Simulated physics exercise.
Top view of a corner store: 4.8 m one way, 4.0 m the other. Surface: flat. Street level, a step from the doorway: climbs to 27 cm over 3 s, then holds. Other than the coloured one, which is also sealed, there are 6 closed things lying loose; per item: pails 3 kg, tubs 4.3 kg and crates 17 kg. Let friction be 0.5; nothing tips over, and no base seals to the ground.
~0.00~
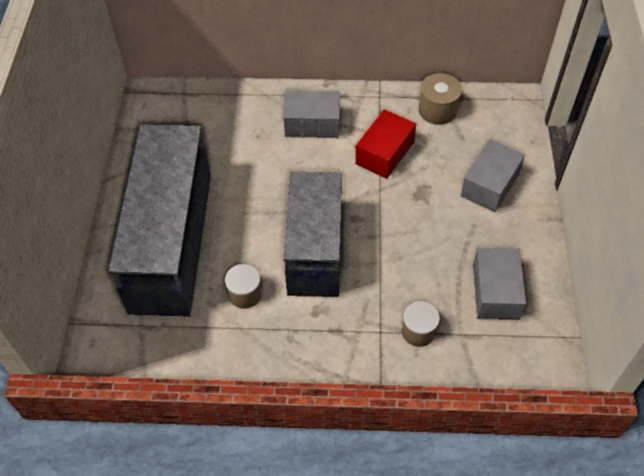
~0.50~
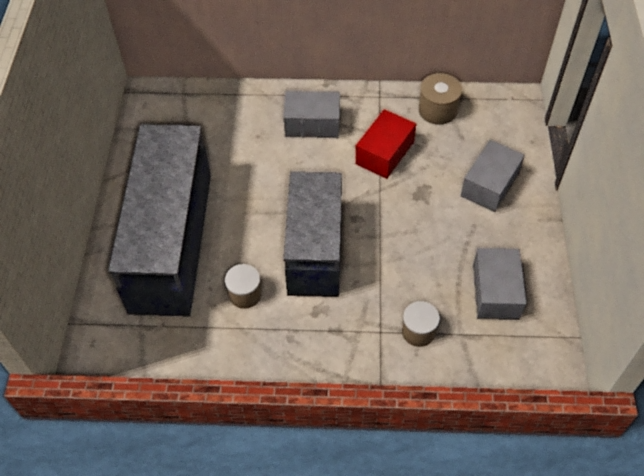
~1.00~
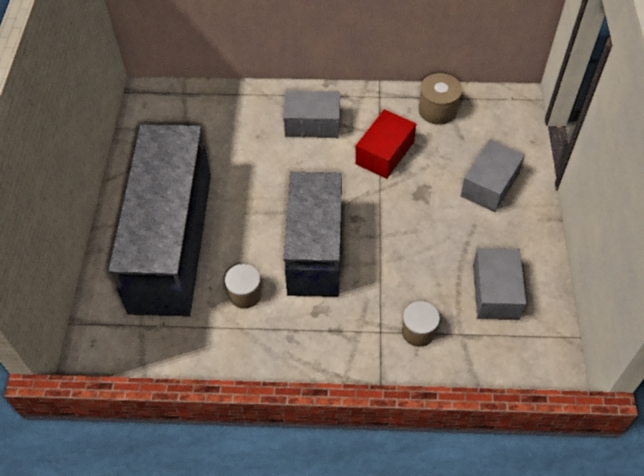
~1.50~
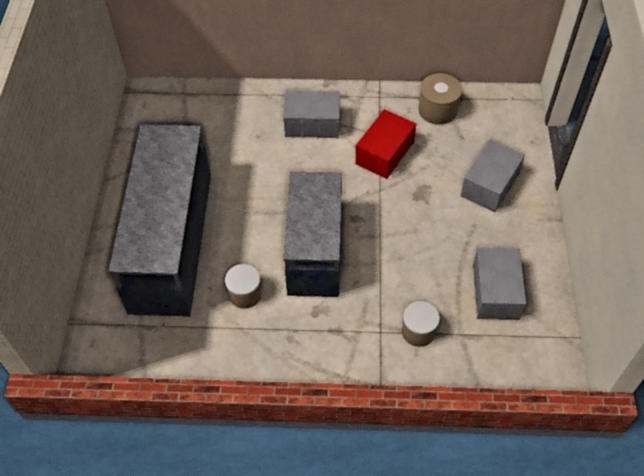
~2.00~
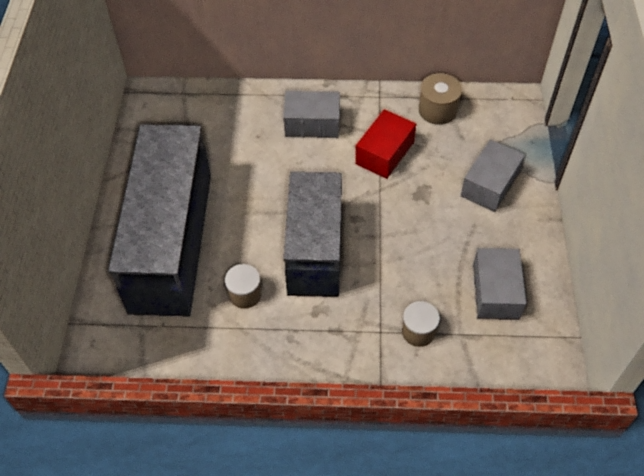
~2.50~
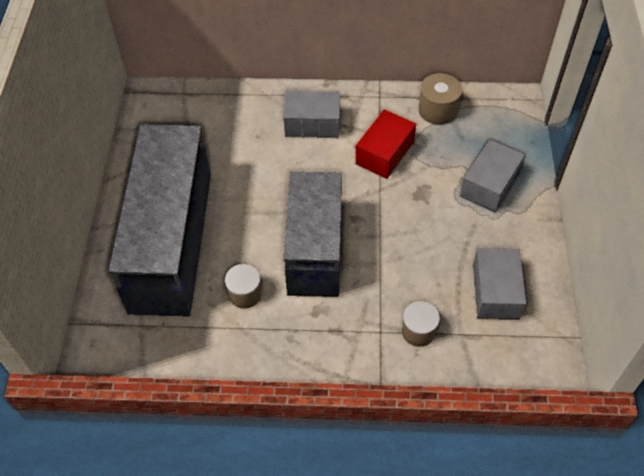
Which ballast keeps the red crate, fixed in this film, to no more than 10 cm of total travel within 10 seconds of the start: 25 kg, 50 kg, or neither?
Most likely it will manage with only the heavier mass.
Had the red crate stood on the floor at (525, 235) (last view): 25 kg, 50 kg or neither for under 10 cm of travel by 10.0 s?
Both loads work.
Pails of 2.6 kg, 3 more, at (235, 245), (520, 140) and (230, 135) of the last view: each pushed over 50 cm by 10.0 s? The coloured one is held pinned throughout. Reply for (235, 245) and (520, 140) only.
In that order: Less, over.
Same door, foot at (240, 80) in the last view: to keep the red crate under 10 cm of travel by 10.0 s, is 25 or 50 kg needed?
So the light mass does it.
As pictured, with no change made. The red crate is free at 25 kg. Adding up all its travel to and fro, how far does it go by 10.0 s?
150 cm, roughly.
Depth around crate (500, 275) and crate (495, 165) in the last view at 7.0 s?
First roughly 2 cm, second roughly 6 cm.
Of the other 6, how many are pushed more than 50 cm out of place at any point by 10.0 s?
3.
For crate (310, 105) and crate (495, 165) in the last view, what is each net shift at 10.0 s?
They sit 30 cm and 200 cm away, in the order given.
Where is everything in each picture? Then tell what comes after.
The first frame shows the red crate at (386, 134) rests on the ground; 0.0 m2 under water; 0 of 7 have shifted.
The second frame shows the red crate at (386, 134) rests on the ground; water covers 0.0 m2; 0 of 7 have shifted.
The third frame shows the red crate at (386, 134), on the bottom; water covers 0.0 m2; 0 of 7 have shifted.
The fourth frame shows the red crate at (386, 134), on the bottom; 0.0 m2 under water; 0 of 7 have shifted.
The fifth frame shows the red crate at (386, 134) rests on the ground; water covers 0.3 m2; 0 of 7 have shifted.
The sixth frame shows the red crate at (386, 134), on the bottom; water covers 1.3 m2; 0 of 7 have shifted.
After 3.5 s the red crate would be 0 cm from its start with 25 kg and 0 cm from its start with 50 kg; 5 cm of water round it then.
After 4.5 s the red crate would be 36 cm from its start with 25 kg and 0 cm from its start with 50 kg; 7 cm of water round it then.
After 7.0 s the red crate would be 87 cm from its start with 25 kg and 0 cm from its start with 50 kg; 8 cm of water round it then.
After 10.0 s the red crate would be 157 cm from its start with 25 kg and 0 cm from its start with 50 kg; 9 cm of water round it then.
